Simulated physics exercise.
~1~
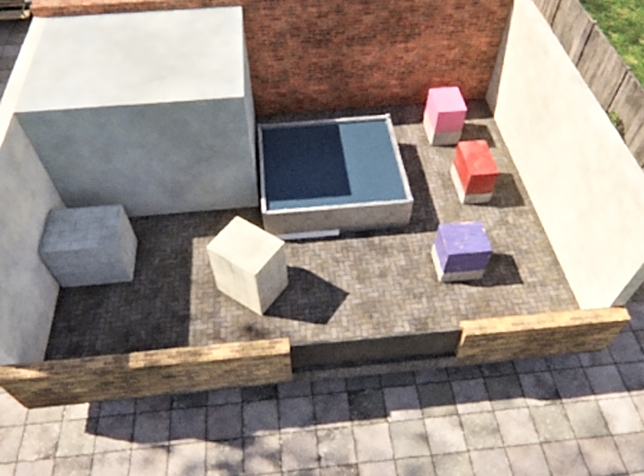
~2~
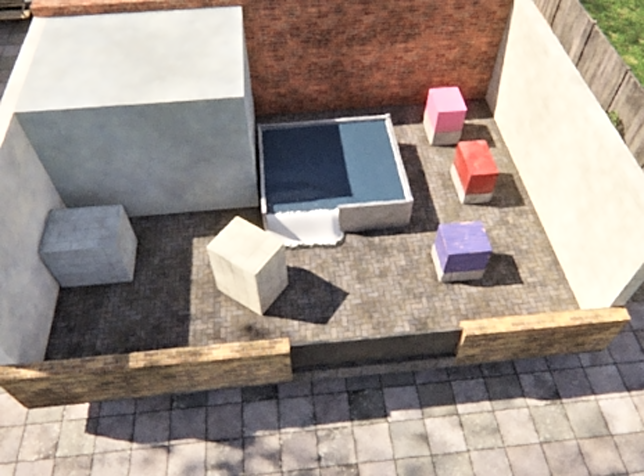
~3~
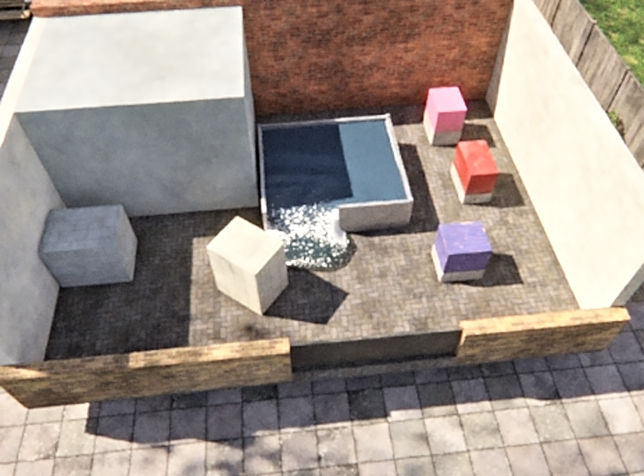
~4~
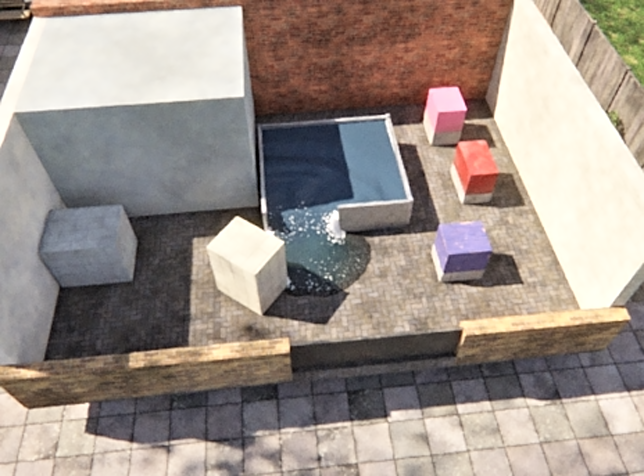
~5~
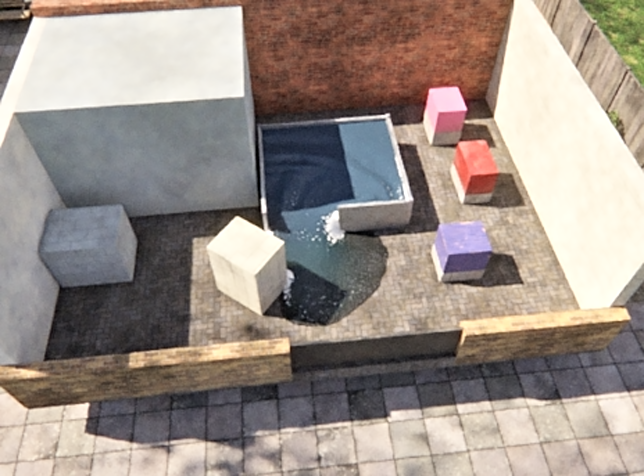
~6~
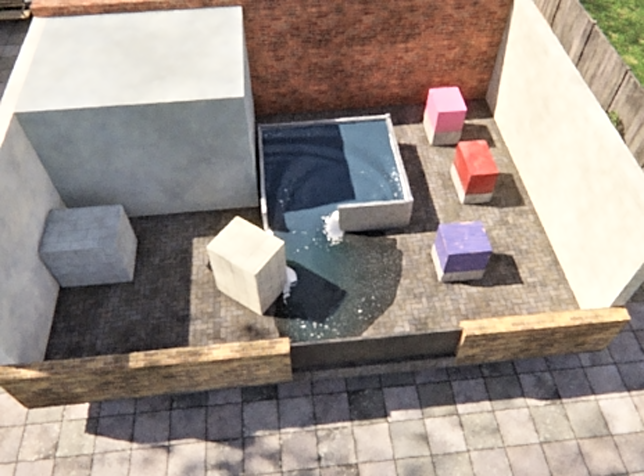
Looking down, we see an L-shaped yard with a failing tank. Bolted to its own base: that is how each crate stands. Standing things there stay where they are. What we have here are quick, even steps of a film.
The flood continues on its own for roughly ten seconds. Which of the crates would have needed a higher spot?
At the end, as for the red crate it's untouched by the water. As for the blue crate it's untouched by the water. As for the pink crate it's untouched by the water.
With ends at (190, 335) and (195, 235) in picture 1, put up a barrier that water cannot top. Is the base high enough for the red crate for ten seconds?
As I see it, the red one is left untouched.
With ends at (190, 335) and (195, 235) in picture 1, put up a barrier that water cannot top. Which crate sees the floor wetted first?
The blue-painted one.
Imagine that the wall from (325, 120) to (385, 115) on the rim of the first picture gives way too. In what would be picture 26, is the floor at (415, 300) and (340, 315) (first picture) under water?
Result, in order - parched, parched.
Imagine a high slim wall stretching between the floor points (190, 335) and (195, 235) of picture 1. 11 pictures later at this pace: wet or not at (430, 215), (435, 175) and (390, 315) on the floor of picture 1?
Outcome by spot, in order - unwatered, unwatered, watered.
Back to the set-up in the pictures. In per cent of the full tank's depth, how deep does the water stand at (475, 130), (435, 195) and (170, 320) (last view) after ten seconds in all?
I'd put them at close to 20 per cent, then 4 per cent, then 16 per cent.
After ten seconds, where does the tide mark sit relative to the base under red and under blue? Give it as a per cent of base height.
In order: 60% and 50%.
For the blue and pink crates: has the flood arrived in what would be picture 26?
Checking each: Blue crate affirmative; pink crate negative.
A moment on, water covers 20 % of the floor; the red crate not reached, the blue crate water round its plinth, the pink crate not reached.
Next, water covers 40 % of the floor; the red crate not reached, the blue crate water round its plinth, the pink crate not reached.
Then, water covers 60 % of the floor; the red crate not reached, the blue crate water round its plinth, the pink crate not reached.
Later, water covers 80 % of the floor; the red crate water round its plinth, the blue crate water round its plinth, the pink crate water round its plinth.
In the end, water covers 100 % of the floor; the red crate stayed above the water, the blue crate stayed above the water, the pink crate stayed above the water.
